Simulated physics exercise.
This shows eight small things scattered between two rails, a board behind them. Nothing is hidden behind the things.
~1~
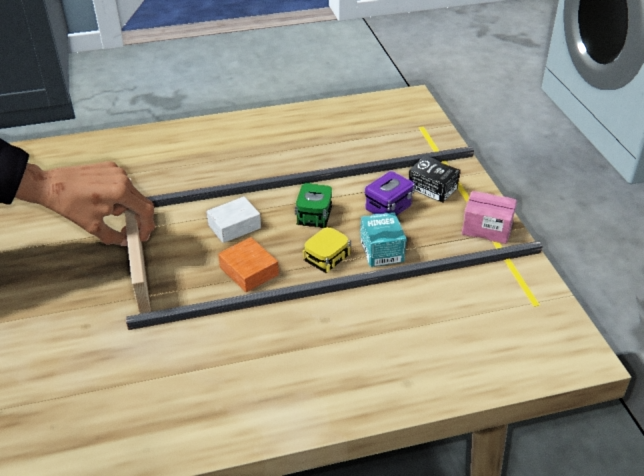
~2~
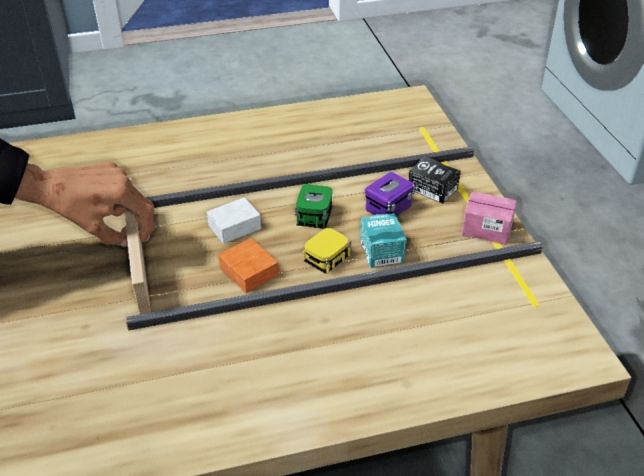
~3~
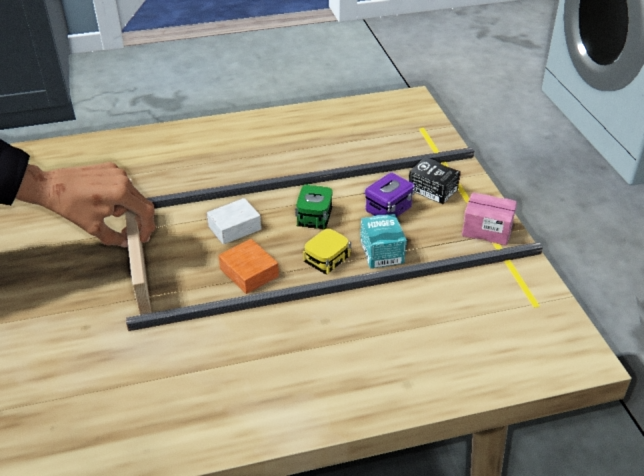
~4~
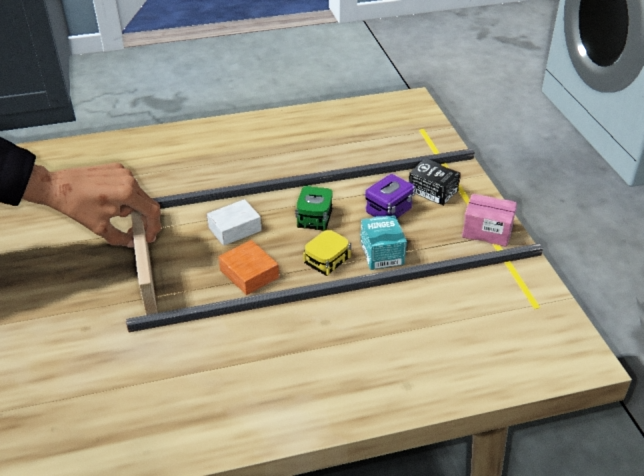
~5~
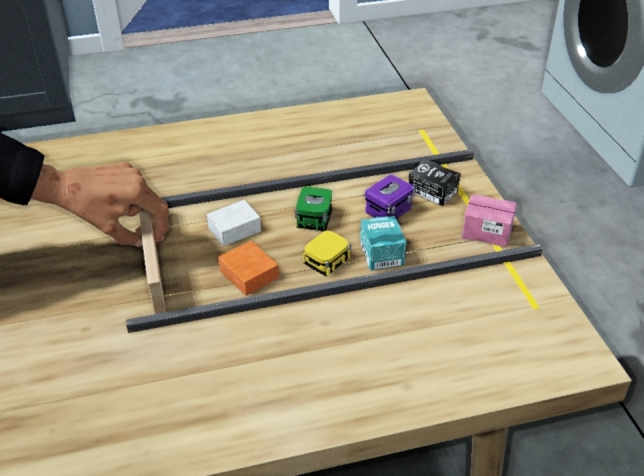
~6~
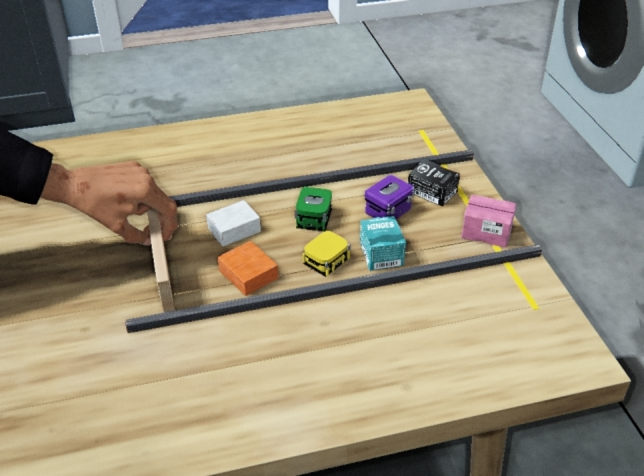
At first, a hand holds a small wooden board upright at the left end of two dark rails on a wooden table, with eight colourful boxes scattered between them. The hand then slides the board slowly a short way right, nearer the white and orange blocks, while the boxes stay still.
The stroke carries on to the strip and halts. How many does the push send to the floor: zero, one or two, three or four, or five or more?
Outcome: The number that fall off is five or more.
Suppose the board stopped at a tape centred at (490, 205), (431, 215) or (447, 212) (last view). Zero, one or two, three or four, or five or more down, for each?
Taking them in turn, five or more; three to four; 3 or 4.
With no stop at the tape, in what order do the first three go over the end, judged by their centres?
In order: The pink box, then the black box, then the turquoise box.
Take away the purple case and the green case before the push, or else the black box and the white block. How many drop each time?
The counts: 4 and 4.
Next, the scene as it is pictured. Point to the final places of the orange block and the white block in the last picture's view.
First (508, 227), then (482, 186).
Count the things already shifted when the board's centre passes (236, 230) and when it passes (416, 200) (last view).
At the one place 2, at the other 8.
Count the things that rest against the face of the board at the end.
It touches 2.
A little later, none off yet; pink box at rest near (489, 221); black box at rest near (433, 182); purple case at rest near (389, 200).
Next, none off yet; pink box shifted about its own width near (522, 213); black box shifted about its own width near (468, 171); purple case shifted well along near (465, 194).
When it is over, the number that fall off is five or more; down, yellow case, green case, turquoise box, purple case, black box and pink box.
